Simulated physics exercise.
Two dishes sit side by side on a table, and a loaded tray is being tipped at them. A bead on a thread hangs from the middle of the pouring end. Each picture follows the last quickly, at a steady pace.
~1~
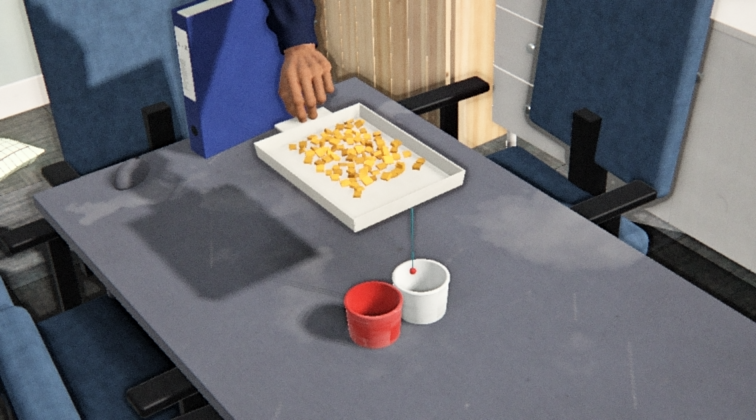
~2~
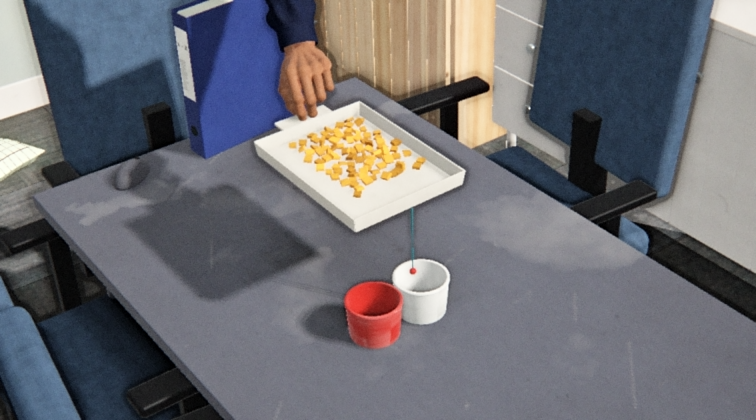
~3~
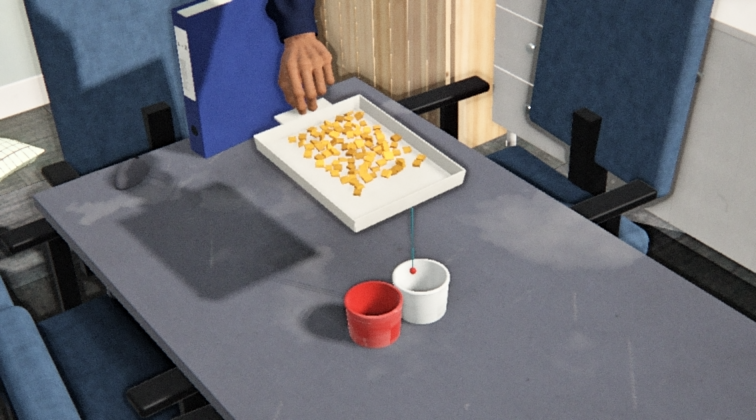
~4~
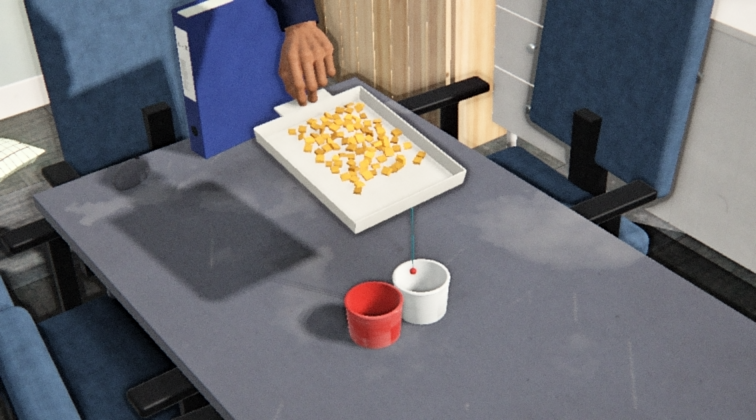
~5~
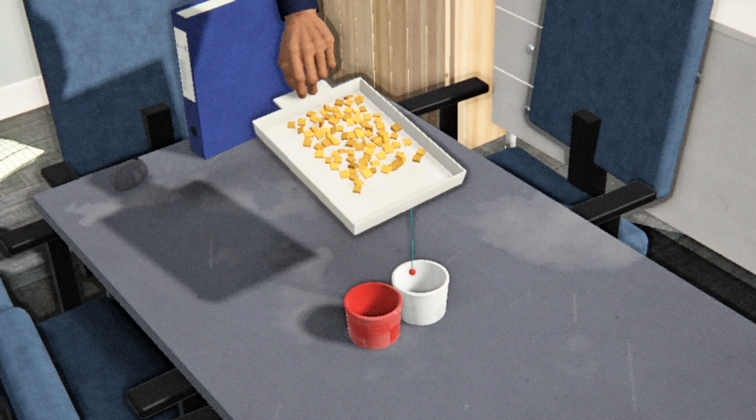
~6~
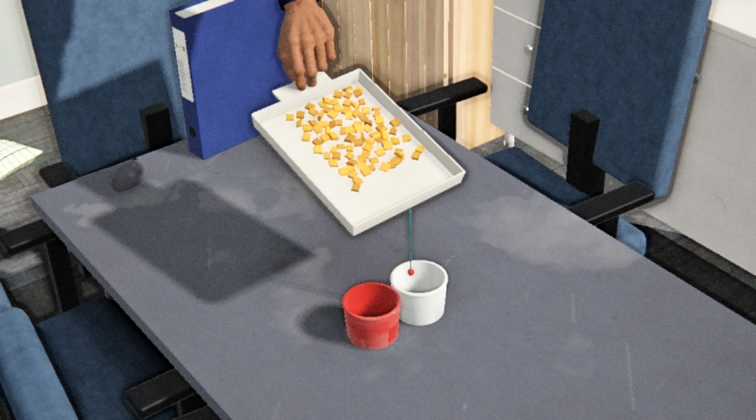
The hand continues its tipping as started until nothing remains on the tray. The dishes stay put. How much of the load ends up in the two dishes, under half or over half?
It looks like most goes past the dishes, when all's done.
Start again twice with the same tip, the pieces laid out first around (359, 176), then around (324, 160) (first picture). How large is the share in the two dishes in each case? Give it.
You'd see roughly 30 per cent first and roughly 40 per cent second.
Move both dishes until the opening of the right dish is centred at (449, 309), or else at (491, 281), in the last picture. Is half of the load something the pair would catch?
In the first position shy of half, in the second shy of half.
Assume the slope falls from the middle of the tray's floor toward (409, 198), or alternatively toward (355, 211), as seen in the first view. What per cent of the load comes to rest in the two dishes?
Shares, approx.: 0 %, then 80 %.
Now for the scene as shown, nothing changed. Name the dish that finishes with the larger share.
Winner: The left side.
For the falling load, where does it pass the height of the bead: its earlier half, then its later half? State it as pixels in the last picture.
Around (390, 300) at first; around (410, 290) after that.
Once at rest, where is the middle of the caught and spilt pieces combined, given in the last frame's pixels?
(405, 349).
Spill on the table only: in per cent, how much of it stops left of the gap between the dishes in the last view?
Looks like close to 10 per cent of it.
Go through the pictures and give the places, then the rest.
In the first picture, corners of the pouring end at (355, 218) and (462, 171), level; middle of the load at (352, 152), small crackers; left dish at (391, 327); right dish at (438, 303); bead on its thread at (413, 271).
In the second picture, corners of the pouring end at (355, 218) and (462, 171), level; middle of the load at (352, 151).
In the third picture, corners of the pouring end at (355, 219) and (462, 170), tipped barely, lowest at the left corner; middle of the load at (352, 147).
In the fourth picture, corners of the pouring end at (356, 221) and (463, 170), tipped a little, lowest at the left corner; middle of the load at (352, 141).
In the fifth picture, corners of the pouring end at (356, 223) and (463, 171), tipped a little, lowest at the left corner; middle of the load at (351, 136).
In the sixth picture, corners of the pouring end at (355, 224) and (462, 171), tipped clearly, lowest at the left corner; middle of the load at (350, 130); left dish at (389, 328); right dish at (436, 304).
Soon, tray tipped steeply; all on the tray.
A while on, tray tipped past a quarter turn; nearly all on the tray; a stray few in the left dish; a stray few outside both; a stray few in the air.
Towards the end, tray tipped past a quarter turn; about a third in the left dish; a stray few in the right dish; about two thirds outside both.
Finally, tray tipped past a quarter turn; about a third in the left dish; a stray few in the right dish; about two thirds outside both.
